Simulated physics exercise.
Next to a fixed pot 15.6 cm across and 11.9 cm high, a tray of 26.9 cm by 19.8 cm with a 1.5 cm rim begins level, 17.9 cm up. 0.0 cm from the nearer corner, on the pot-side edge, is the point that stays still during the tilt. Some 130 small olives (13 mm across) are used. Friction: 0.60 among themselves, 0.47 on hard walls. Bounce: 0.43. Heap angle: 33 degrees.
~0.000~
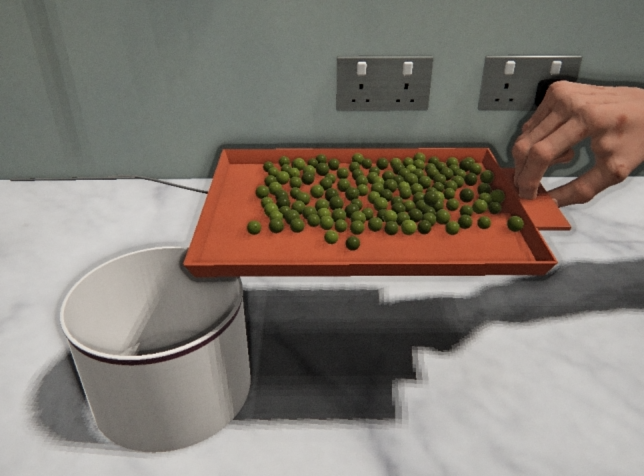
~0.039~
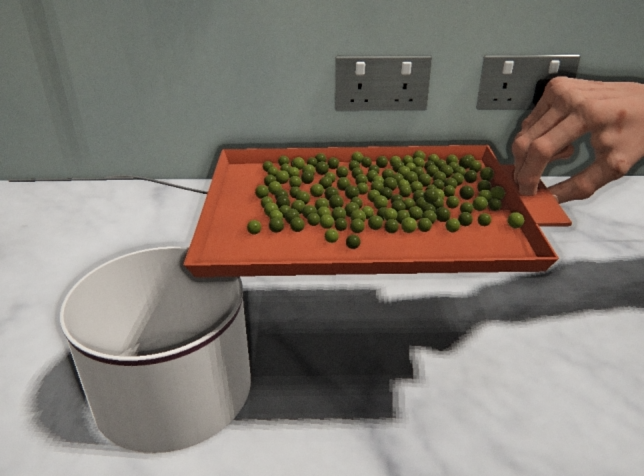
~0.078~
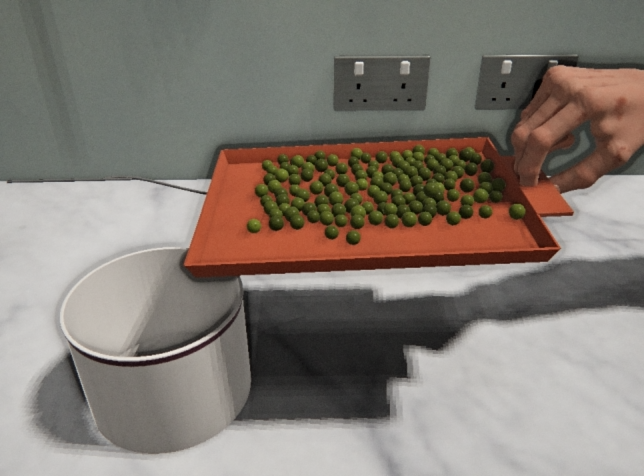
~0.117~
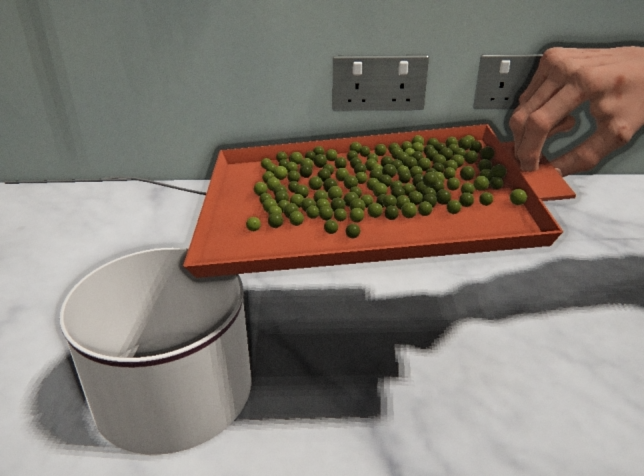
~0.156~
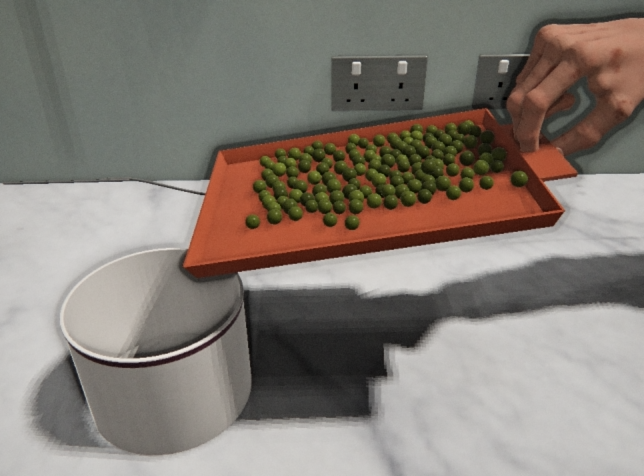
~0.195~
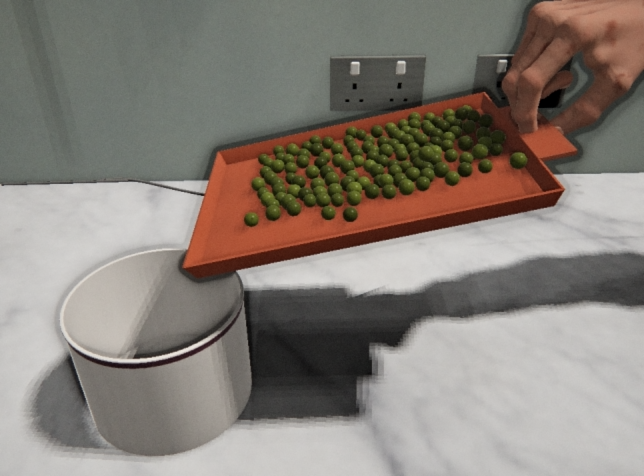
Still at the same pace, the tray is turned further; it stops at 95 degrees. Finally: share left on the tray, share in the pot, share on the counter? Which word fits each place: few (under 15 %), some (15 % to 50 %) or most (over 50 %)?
Left on the tray gets few; pot gets most; counter gets some.
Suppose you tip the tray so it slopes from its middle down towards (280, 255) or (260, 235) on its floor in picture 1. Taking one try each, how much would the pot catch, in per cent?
Roughly 25 per cent on the first try and 70 per cent on the second.
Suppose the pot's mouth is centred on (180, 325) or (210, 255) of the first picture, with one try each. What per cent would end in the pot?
Roughly 40 and 60 percent.
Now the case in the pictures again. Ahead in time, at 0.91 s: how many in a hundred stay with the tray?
About 75 per cent.
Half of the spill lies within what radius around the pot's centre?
About 16 cm from the centre.
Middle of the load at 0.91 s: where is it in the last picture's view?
Near (209, 192).
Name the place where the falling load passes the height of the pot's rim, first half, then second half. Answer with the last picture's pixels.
Early: About (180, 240); late: About (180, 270).
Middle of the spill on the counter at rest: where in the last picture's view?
Around (175, 302).
After 0.63 s, tilt 52 degrees; the tray holds 100 %, the pot 0 %.
After 0.91 s, tilt 78 degrees; the tray holds 75 %, the pot 15 %.
Then, at 1.30 s, tilt 95 degrees; the tray holds 0 %, the pot 55 %.
In the end, at 2.1 s, tray 0 %, pot 55 %, counter 45 %.
